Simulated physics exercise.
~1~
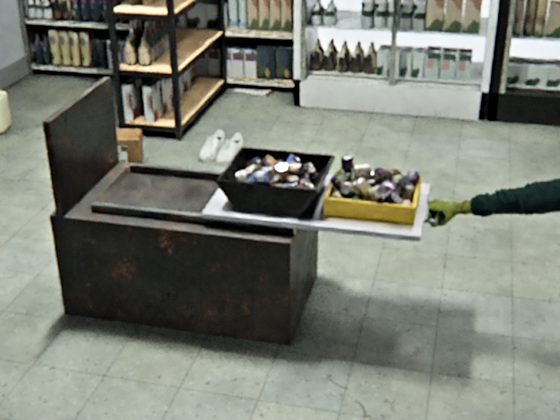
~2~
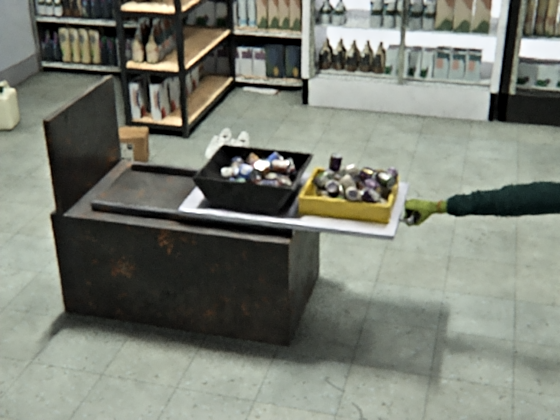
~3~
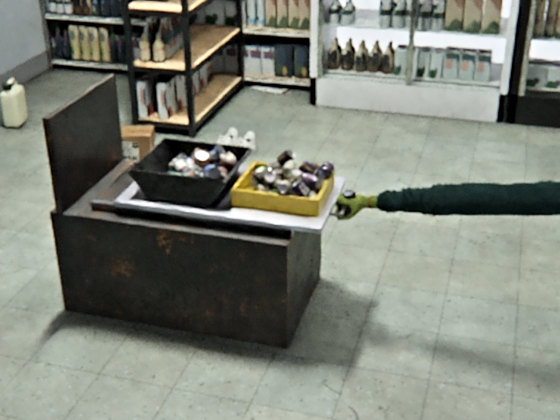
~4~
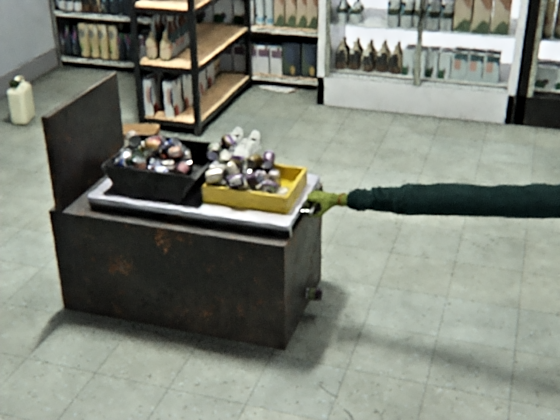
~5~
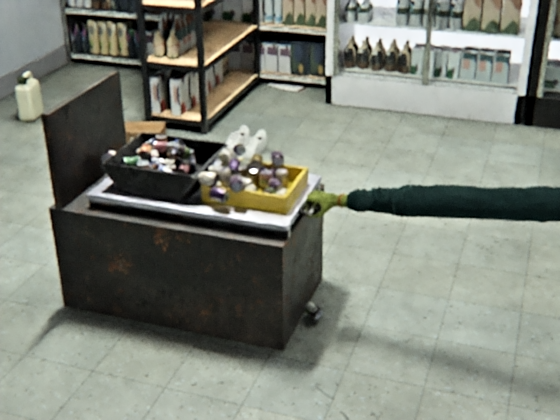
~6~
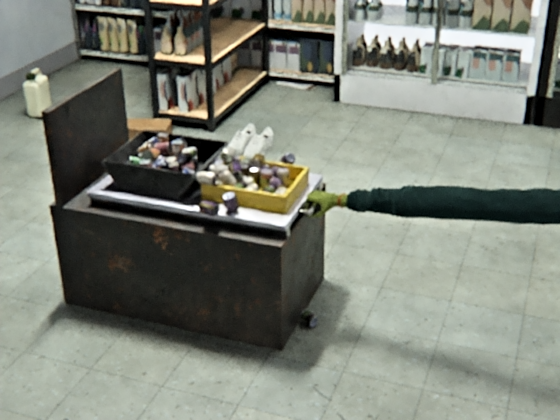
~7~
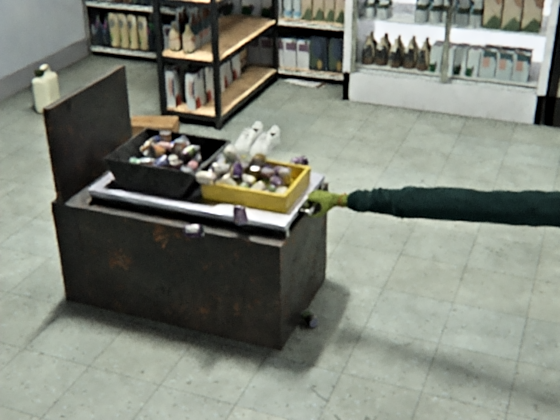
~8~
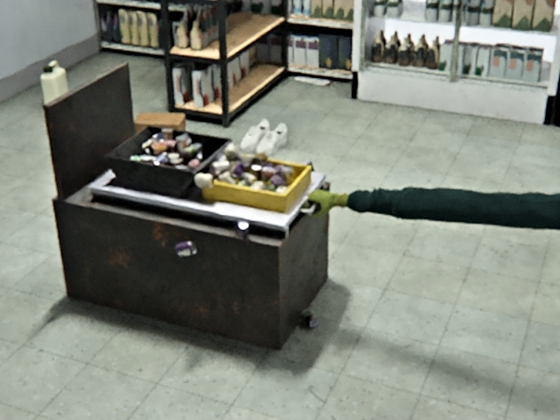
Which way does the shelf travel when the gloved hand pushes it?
The shelf travels to the left, sliding in over the dark unit toward its upright back panel.
To begin with, a green-gloved hand holds the right end of a pale shelf that sticks out from a dark, rusty-looking unit, with a black tote and a yellow tote of small cans on top. The hand pushes the shelf left until it sits over the unit and stops near the upright back panel. The cans then jolt and tumble about in both totes, and a few spill out toward the near edge. At the end, one can is dropping past the unit's front and another is at the shelf's edge, while most remain in the totes.
